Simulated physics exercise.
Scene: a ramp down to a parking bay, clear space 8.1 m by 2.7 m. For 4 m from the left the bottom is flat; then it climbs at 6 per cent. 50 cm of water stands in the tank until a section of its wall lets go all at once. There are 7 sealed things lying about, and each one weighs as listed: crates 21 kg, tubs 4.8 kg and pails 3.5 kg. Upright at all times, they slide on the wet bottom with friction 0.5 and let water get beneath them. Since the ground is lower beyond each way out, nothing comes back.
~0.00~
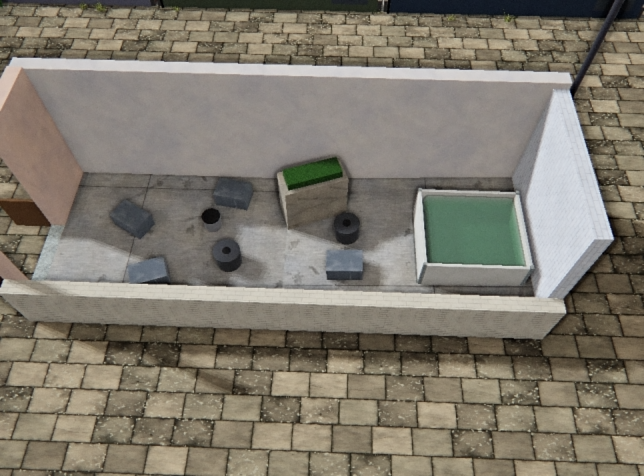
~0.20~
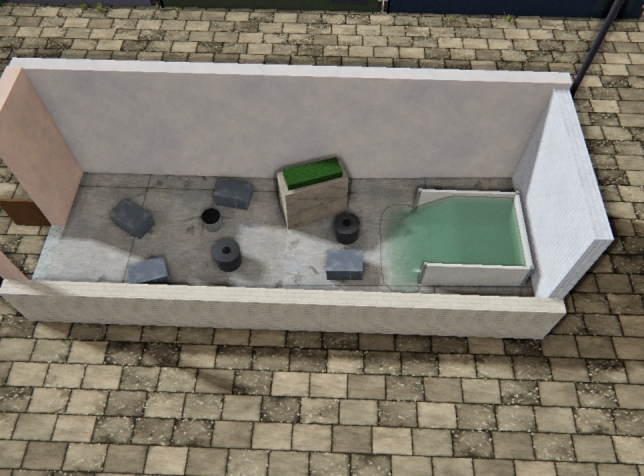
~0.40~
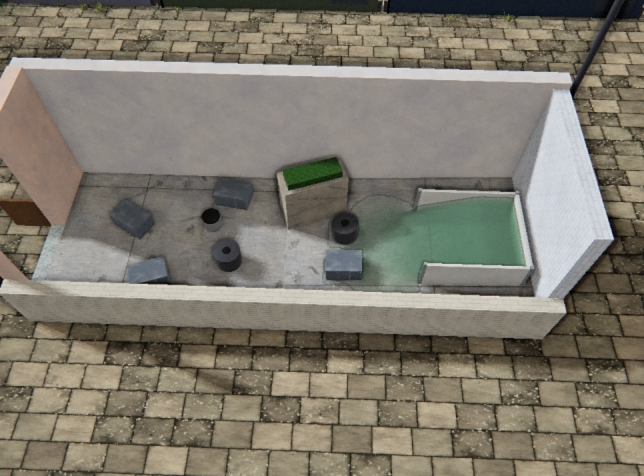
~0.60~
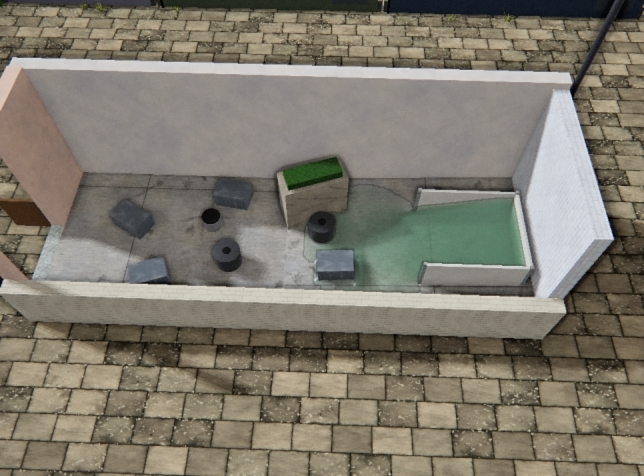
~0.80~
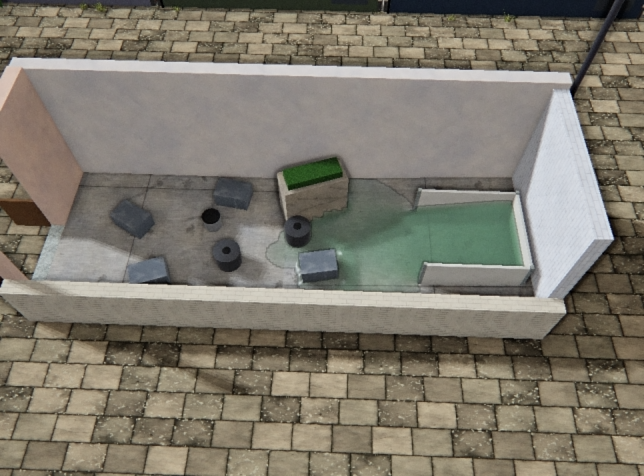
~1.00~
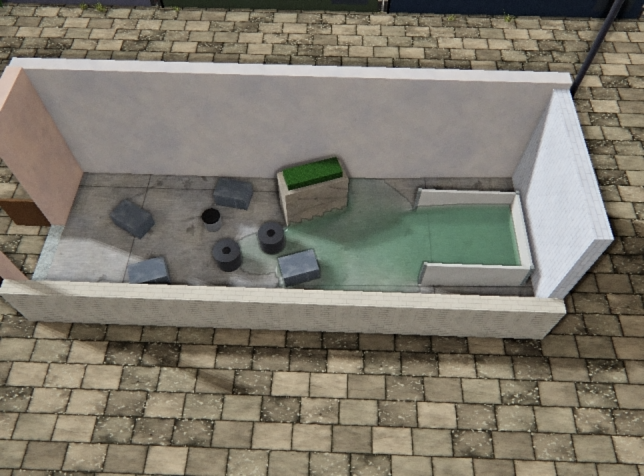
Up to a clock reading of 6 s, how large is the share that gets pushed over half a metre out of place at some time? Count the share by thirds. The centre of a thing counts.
It is two thirds or beyond.
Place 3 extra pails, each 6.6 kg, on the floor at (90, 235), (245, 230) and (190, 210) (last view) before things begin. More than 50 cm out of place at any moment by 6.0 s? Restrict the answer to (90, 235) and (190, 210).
One by one: Bigger shift, smaller shift.
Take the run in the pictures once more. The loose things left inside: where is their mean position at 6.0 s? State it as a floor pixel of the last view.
Around (168, 202).
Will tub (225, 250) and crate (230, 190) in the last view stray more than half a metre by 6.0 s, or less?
In order: Beyond the mark, within the mark.
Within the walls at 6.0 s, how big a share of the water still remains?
I'd say some 58 percent hasn't gone yet.
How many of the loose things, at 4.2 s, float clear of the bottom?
4 of them.
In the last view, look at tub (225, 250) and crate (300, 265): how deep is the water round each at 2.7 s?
About 10 and 12 cm.
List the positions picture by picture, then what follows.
The first frame shows a tub at (348, 223), on the bottom; a crate at (346, 260), on the bottom; 2.2 m2 under water; 0 of 7 have shifted.
The second frame shows a tub at (348, 223), on the bottom; a crate at (346, 260), on the bottom; 3.3 m2 under water; 0 of 7 have shifted.
The third frame shows a tub at (346, 223) rests on the ground, 3 cm from its start; a crate at (345, 260) rests on the ground; 4.5 m2 under water; 0 of 7 have shifted.
The fourth frame shows a tub at (322, 222), on the bottom, 44 cm from its start; a crate at (337, 261) rests on the ground, 15 cm from its start; 5.7 m2 under water; 2 of 7 have shifted.
The fifth frame shows a tub at (297, 226), on the bottom, 87 cm from its start; a crate at (319, 262), on the bottom, 43 cm from its start; water covers 6.8 m2; 2 of 7 have shifted.
The sixth frame shows a tub at (271, 233) rests on the ground, 133 cm from its start; a crate at (300, 264), on the bottom, 76 cm from its start; water covers 7.7 m2; 2 of 7 have shifted.
After 1.4 s 3 of 7 are over 50 cm from their spots; 1 afloat.
After 2.7 s 5 of 7 are over 50 cm from their spots; 3 afloat.
After 4.2 s 6 of 7 are over 50 cm from their spots; 4 afloat.
After 6.0 s 6 of 7 are over 50 cm from their spots, and 6 have been at some point; 3 afloat.
